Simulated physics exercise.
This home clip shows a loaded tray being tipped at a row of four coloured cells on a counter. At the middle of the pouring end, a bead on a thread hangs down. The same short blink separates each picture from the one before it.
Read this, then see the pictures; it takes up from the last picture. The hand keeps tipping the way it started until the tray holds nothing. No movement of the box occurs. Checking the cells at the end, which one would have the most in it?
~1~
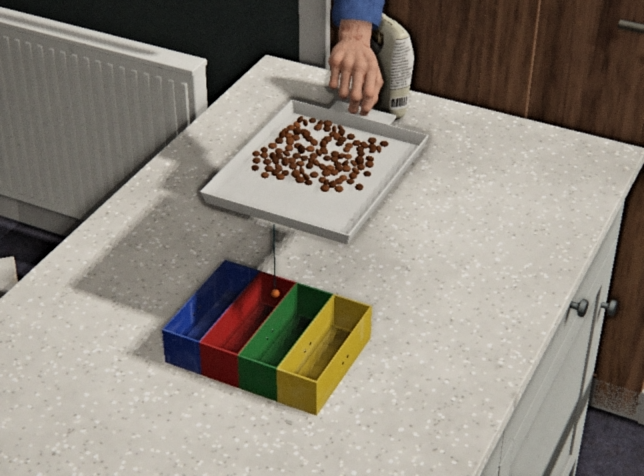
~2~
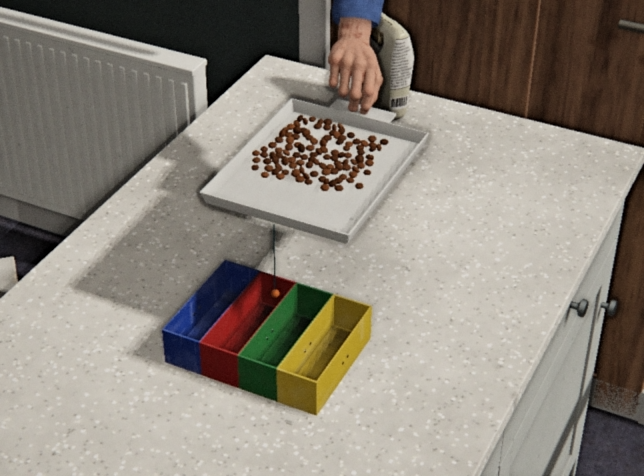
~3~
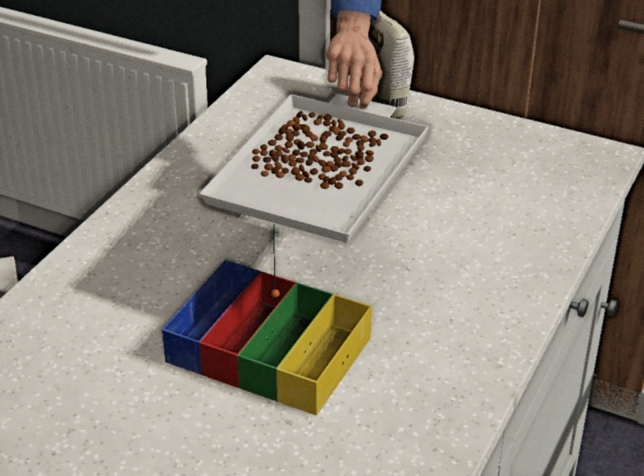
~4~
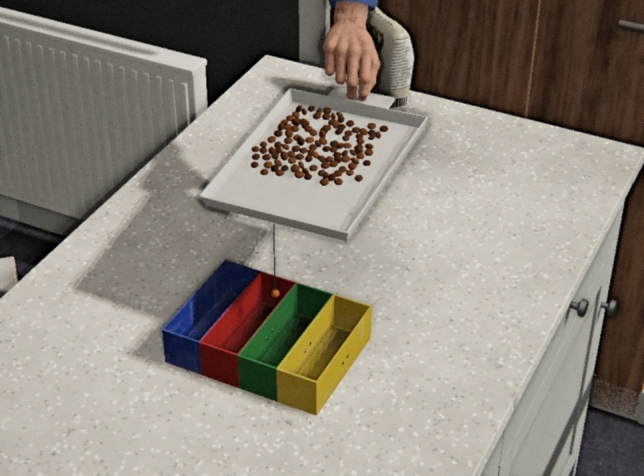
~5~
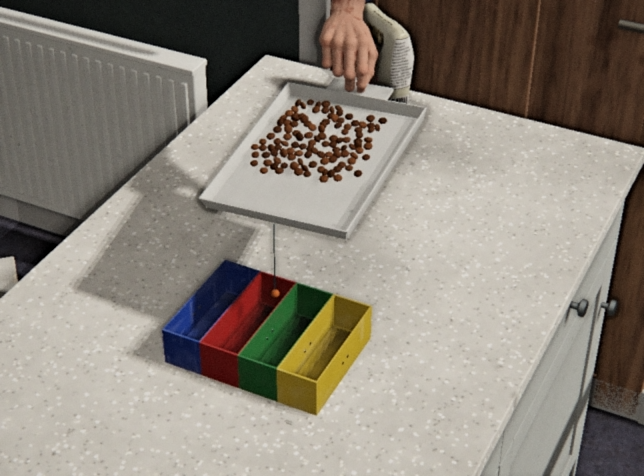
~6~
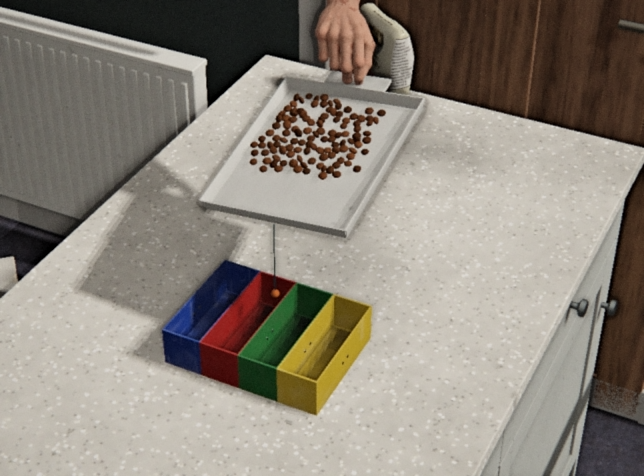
The blue cell would have the most in it.
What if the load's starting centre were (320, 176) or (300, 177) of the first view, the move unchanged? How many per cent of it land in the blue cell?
Near 70 per cent and near 70 per cent.
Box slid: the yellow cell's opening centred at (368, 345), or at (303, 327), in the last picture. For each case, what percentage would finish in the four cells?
In order, about 10 and 100 in a hundred.
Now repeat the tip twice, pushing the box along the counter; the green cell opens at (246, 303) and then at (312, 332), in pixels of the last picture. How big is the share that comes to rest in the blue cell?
Trial 1: 10 percent; trial 2: 20 percent.
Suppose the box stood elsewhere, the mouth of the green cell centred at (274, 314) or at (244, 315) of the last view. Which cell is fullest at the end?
Blue; the red cell.
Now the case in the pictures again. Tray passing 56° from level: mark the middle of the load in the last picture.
Check around (234, 198) in the last picture.
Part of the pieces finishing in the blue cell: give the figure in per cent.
My best guess is about 70 in a hundred.
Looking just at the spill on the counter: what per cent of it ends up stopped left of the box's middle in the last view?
It comes to 100 per cent or so.
Shortly afterwards, tray tipped steeply; all but a few on the tray; a little falling or outside the box.
Next, tray tipped right over; near half on the tray; near a third in the blue cell; only a few in the red cell; near a quarter falling or outside the box.
Some moments later, tray tipped past a quarter turn; the bulk in the blue cell; a little in the red cell; near a quarter falling or outside the box.
In the end, tray tipped past a quarter turn; the bulk in the blue cell; a little in the red cell; none at all in the yellow cell; none at all in the green cell; near a quarter outside the box.
